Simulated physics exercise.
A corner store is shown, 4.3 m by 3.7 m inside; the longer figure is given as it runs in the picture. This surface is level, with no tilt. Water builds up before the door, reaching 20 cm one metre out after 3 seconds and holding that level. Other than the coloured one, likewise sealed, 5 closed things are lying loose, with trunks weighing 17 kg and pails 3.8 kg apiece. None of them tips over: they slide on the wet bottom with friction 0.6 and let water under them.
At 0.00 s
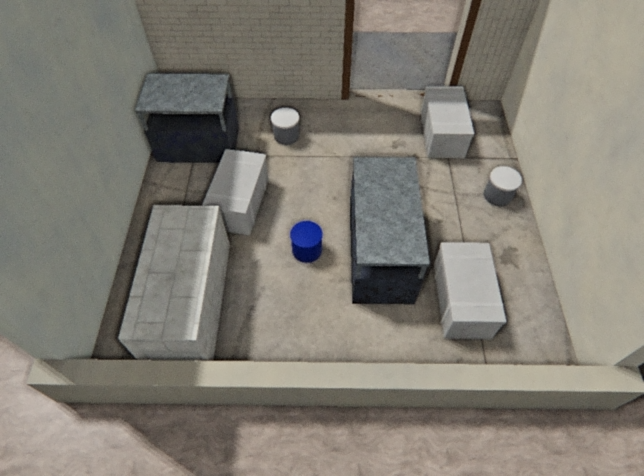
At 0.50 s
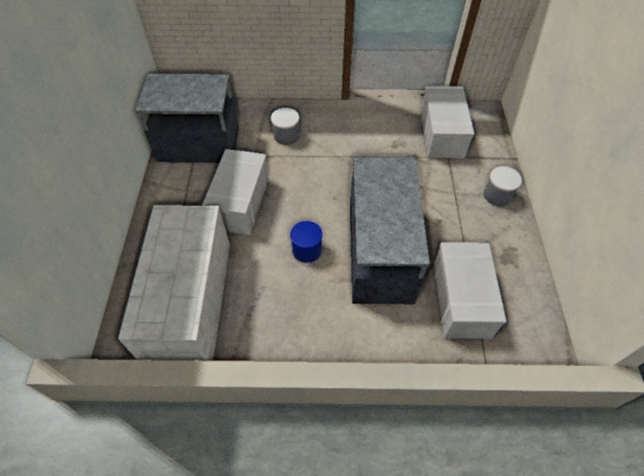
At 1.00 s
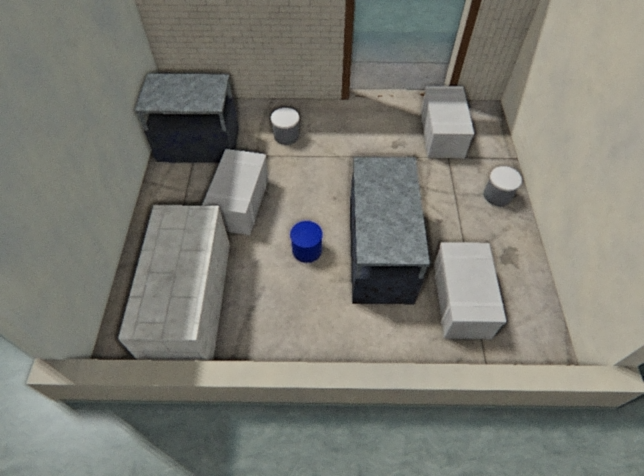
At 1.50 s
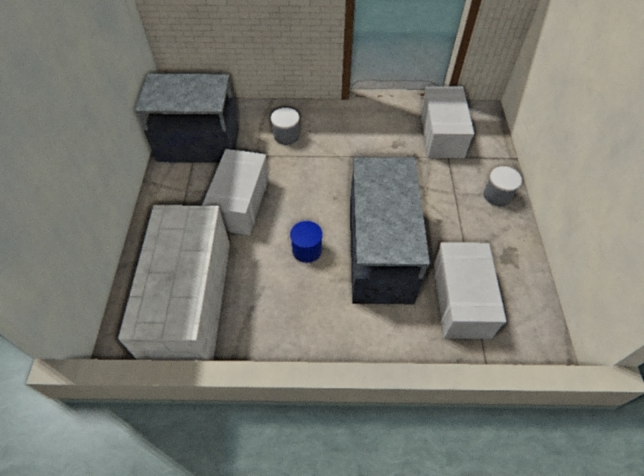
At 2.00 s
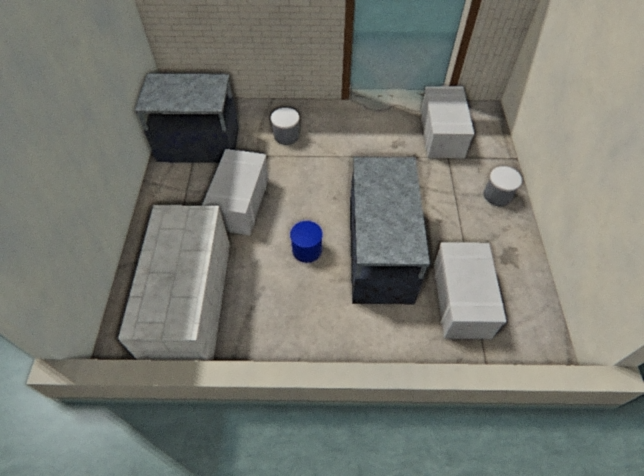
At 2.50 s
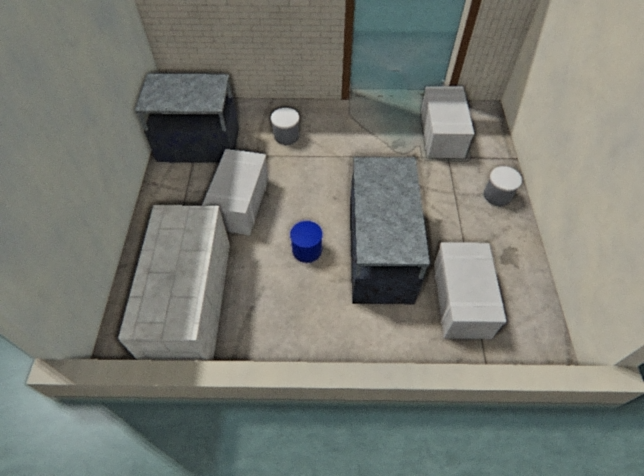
Walled store room with pale blocks, dark counters and a still blue pail, water rising outside, then seeping in through the doorway.
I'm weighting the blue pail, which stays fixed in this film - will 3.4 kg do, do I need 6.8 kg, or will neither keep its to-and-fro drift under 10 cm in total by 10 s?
Neither will.
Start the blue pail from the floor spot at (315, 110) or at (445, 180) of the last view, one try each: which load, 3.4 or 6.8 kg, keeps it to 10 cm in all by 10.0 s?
Respectively, the light option succeeds and neither option succeeds.
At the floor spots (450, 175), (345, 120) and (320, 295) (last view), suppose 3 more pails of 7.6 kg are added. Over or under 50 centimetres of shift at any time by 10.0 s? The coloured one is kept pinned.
Spot one crosses the limit, spot two stays inside, spot three stays inside.
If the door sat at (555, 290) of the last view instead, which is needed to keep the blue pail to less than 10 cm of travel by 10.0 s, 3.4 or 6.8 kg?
That way, neither mass suffices.
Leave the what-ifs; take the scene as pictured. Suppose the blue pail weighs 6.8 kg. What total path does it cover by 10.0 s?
The distance adds up to about 40 cm.
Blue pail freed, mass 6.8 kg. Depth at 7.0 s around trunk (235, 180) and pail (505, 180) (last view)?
Roughly 4 and 7 cm.
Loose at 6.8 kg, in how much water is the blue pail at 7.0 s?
Close to 3 cm deep.
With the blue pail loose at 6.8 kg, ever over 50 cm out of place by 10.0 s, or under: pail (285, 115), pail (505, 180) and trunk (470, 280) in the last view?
In order, the three come out beneath, above and above.
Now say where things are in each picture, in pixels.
In the first frame, the blue pail at (306, 234), on the bottom; 0.0 m2 under water; 0 of 6 have shifted.
In the second frame, the blue pail at (306, 234) rests on the ground; water covers 0.0 m2; 0 of 6 have shifted.
In the third frame, the blue pail at (306, 234), on the bottom; 0.0 m2 under water; 0 of 6 have shifted.
In the fourth frame, the blue pail at (306, 234) rests on the ground; 0.0 m2 under water; 0 of 6 have shifted.
In the fifth frame, the blue pail at (306, 234), on the bottom; water covers 0.2 m2; 0 of 6 have shifted.
In the sixth frame, the blue pail at (306, 234) rests on the ground; water covers 0.7 m2; 0 of 6 have shifted.
After 3.5 s the blue pail would be 0 cm from its start with 3.4 kg and 0 cm from its start with 6.8 kg; 0 cm of water round it then.
After 4.5 s the blue pail would be 0 cm from its start with 3.4 kg and 0 cm from its start with 6.8 kg; 2 cm of water round it then.
After 7.0 s the blue pail would be 13 cm from its start with 3.4 kg and 0 cm from its start with 6.8 kg; 3 cm of water round it then.
After 10.0 s the blue pail would be 64 cm from its start with 3.4 kg and 39 cm from its start with 6.8 kg; 10 cm of water round it then.
